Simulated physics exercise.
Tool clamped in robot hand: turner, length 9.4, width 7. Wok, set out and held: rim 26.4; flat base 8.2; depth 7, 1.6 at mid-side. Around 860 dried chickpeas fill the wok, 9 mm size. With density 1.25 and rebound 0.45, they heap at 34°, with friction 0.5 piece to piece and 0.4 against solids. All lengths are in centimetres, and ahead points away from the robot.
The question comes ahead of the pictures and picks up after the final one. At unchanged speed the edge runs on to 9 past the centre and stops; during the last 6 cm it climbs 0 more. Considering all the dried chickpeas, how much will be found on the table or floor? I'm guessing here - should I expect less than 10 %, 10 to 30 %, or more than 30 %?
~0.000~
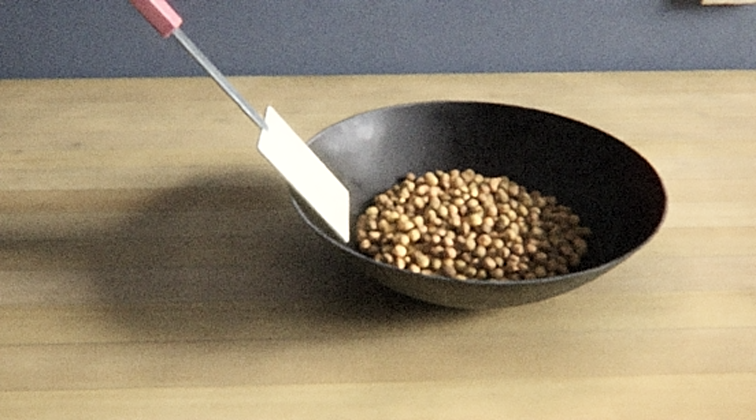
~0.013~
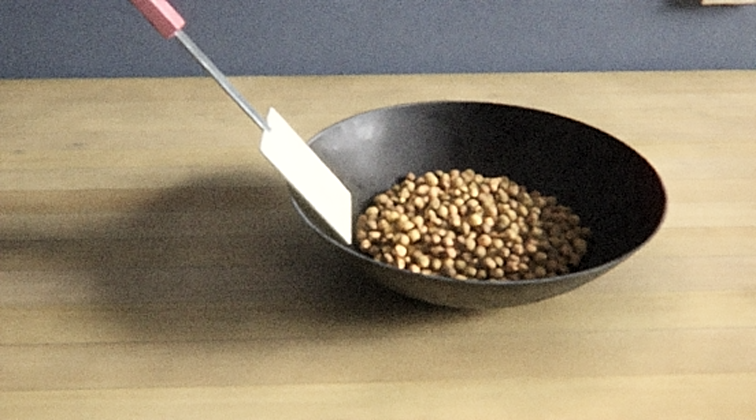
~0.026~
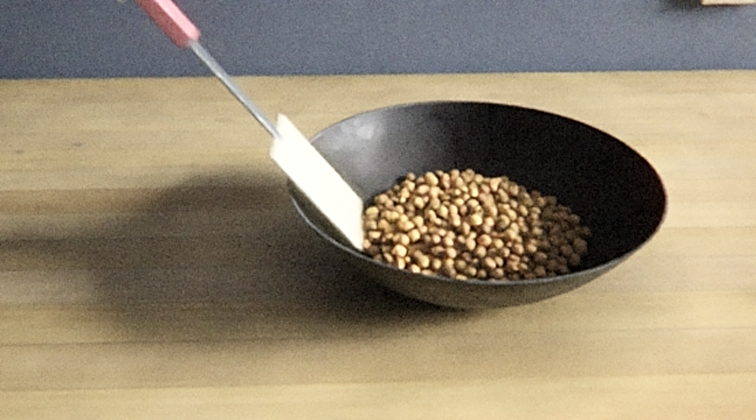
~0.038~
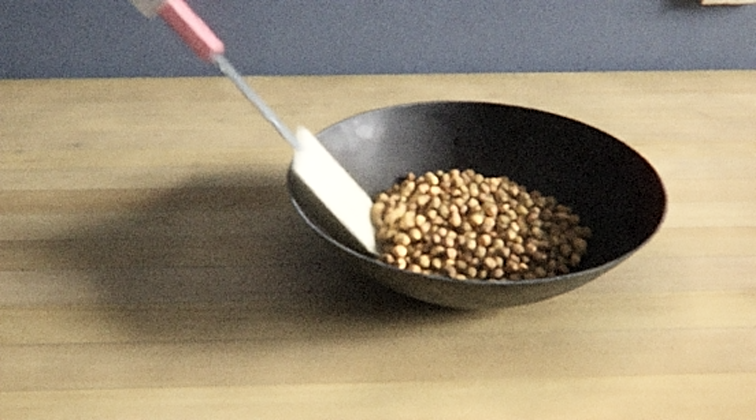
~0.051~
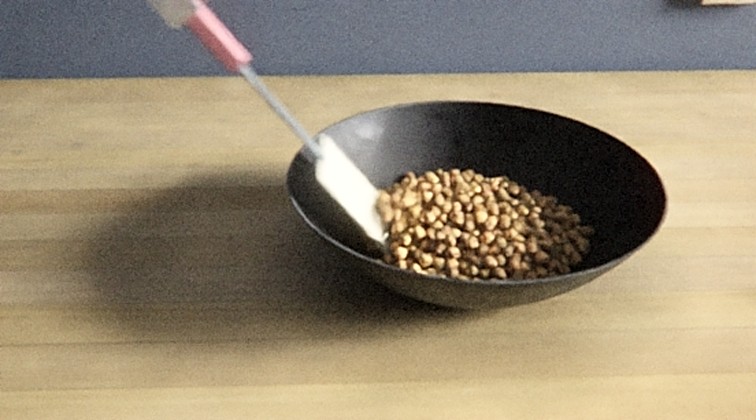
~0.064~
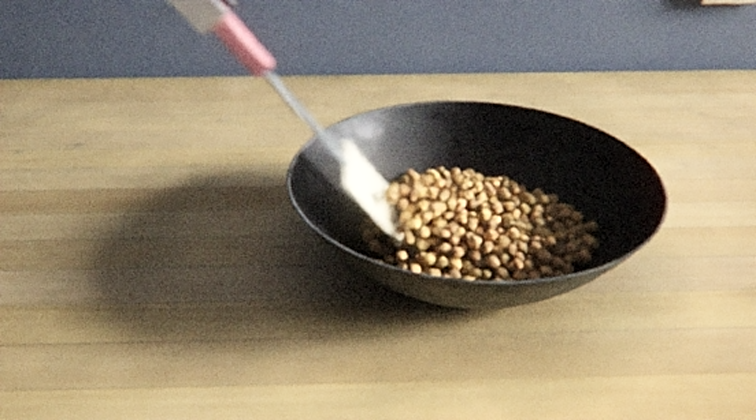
You should expect more than 30 %.
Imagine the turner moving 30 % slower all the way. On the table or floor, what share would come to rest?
About 30 per cent.
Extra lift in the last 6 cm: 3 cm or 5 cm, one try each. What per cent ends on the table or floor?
Roughly 35 per cent, then 35 per cent.
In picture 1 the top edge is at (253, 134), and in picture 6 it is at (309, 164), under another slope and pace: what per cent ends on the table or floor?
Roughly 25 percent ends up there.
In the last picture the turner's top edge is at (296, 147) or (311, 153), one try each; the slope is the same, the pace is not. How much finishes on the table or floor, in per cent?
I'd estimate some 5 and 15 in a hundred.
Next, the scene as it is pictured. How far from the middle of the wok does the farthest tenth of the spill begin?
Around 55 centimetres from the centre.
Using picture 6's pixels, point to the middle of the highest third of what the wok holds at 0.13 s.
I'd say close to (530, 199).
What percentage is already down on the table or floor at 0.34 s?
I'd say close to 5 in a hundred.
After 0.10 s, sloping 53°, highest piece 9 above the table; 856 in the wok.
After 0.13 s, sloping 53°, highest piece 12 above the table; 856 in the wok.
After 0.34 s, sloping 53°, highest piece 17 above the table; 523 in the wok, 35 on the table or floor, 298 on the blade or in flight.
After 1.39 s, sloping 53°, highest piece 6 above the table; 522 in the wok, 334 on the table or floor.
At rest, 522 in the wok, 334 on the table or floor. That is 39 % on the table or floor.
